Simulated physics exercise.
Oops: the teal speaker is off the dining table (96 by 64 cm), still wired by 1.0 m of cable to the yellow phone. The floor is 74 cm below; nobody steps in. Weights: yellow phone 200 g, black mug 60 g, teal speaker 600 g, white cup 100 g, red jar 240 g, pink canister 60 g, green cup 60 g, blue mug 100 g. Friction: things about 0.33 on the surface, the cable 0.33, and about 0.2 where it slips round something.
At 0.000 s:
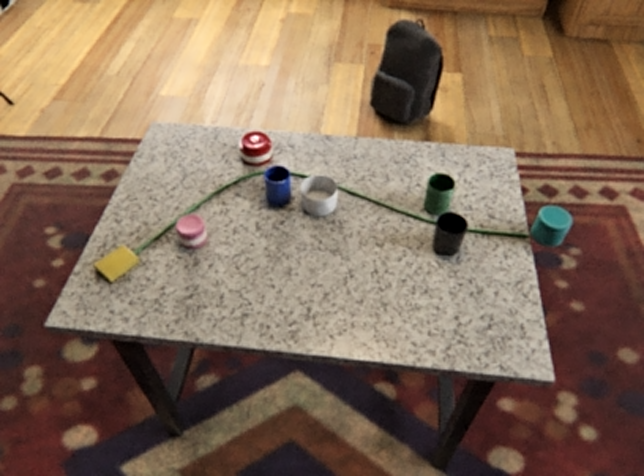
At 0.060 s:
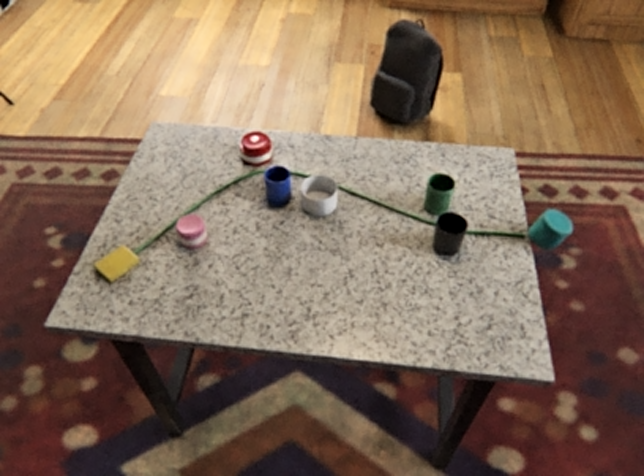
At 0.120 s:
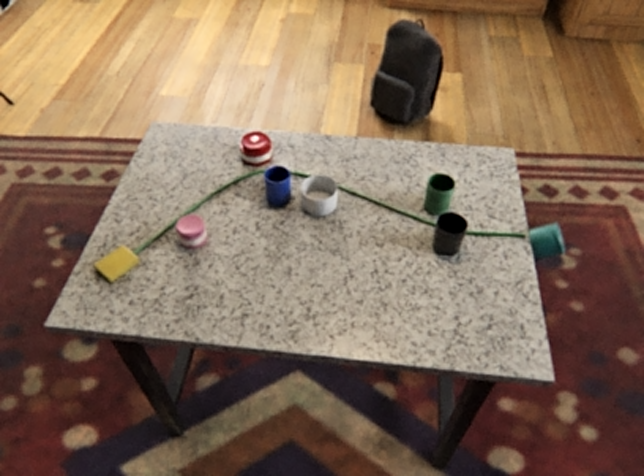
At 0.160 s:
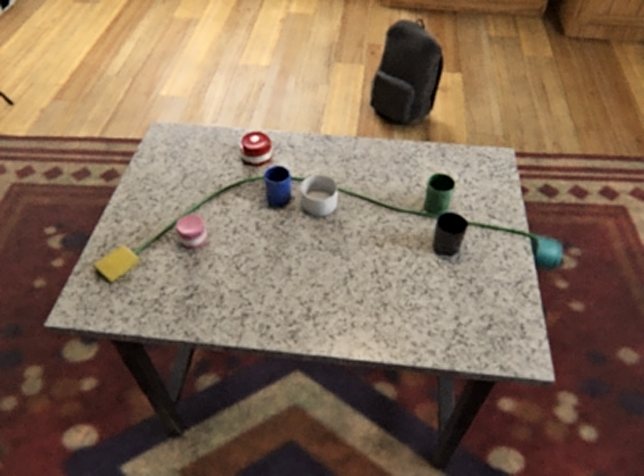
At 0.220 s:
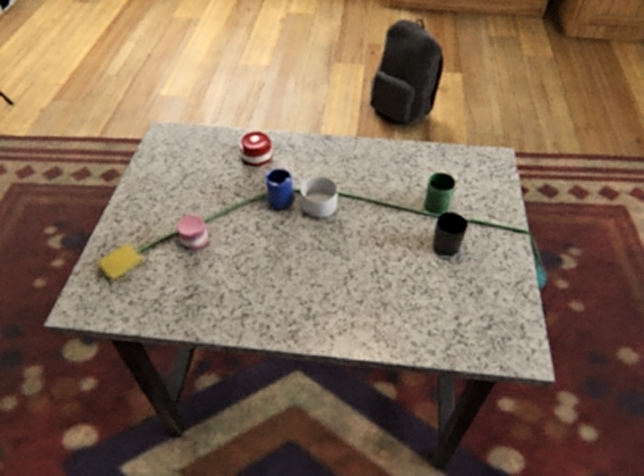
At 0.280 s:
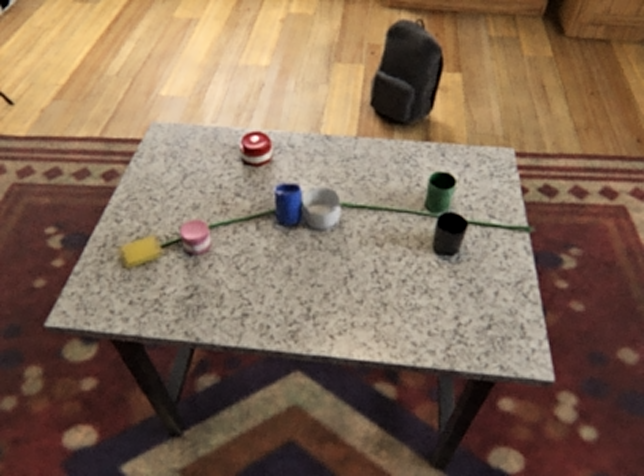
A speckled grey table stands on a patterned red rug beside a wooden floor with a dark backpack, seen from above by a still camera. A green cable links a yellow phone at left to a teal speaker past the right edge, among pink, red, blue, white, green and black containers. The speaker drops out of sight, the cable straightens, and the phone slides right as the blue and white cups shift slightly.
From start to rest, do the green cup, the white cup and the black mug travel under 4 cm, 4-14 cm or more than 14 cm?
Result: Green cup reaches the top band, white cup reaches the top band, black mug stays in the low band.
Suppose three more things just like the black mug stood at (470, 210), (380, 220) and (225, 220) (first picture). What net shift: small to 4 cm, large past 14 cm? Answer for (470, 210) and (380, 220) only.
In that order: Large, large.
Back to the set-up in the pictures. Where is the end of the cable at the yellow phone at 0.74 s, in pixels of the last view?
Around (447, 199).
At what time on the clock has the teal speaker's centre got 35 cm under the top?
That is: 0.38 s.
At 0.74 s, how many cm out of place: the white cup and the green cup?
White cup 25 cm, green cup 8 cm.
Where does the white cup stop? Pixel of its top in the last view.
Near (358, 281).
At 0.5 s, the cable's tail end at (316, 215); white cup 24 cm off its start, yellow phone 41 cm off its start, blue mug 22 cm off its start.
At 0.7 s, the cable's tail end at (447, 199); white cup 27 cm off its start, green cup on its side, 9 cm off its start, yellow phone 72 cm off its start.
At 1.0 s, the cable's tail end at (481, 194); green cup over the edge, white cup 27 cm off its start at (358, 281), yellow phone 83 cm off its start at (474, 179).
At 1.2 s, the cable's tail end at (484, 194); green cup over the edge, white cup 27 cm off its start, yellow phone 83 cm off its start.
At 2.4 s, the cable's tail end at (484, 194); green cup over the edge, white cup 27 cm off its start at (358, 281), black mug 0 cm off its start at (453, 224), yellow phone 83 cm off its start at (476, 179).
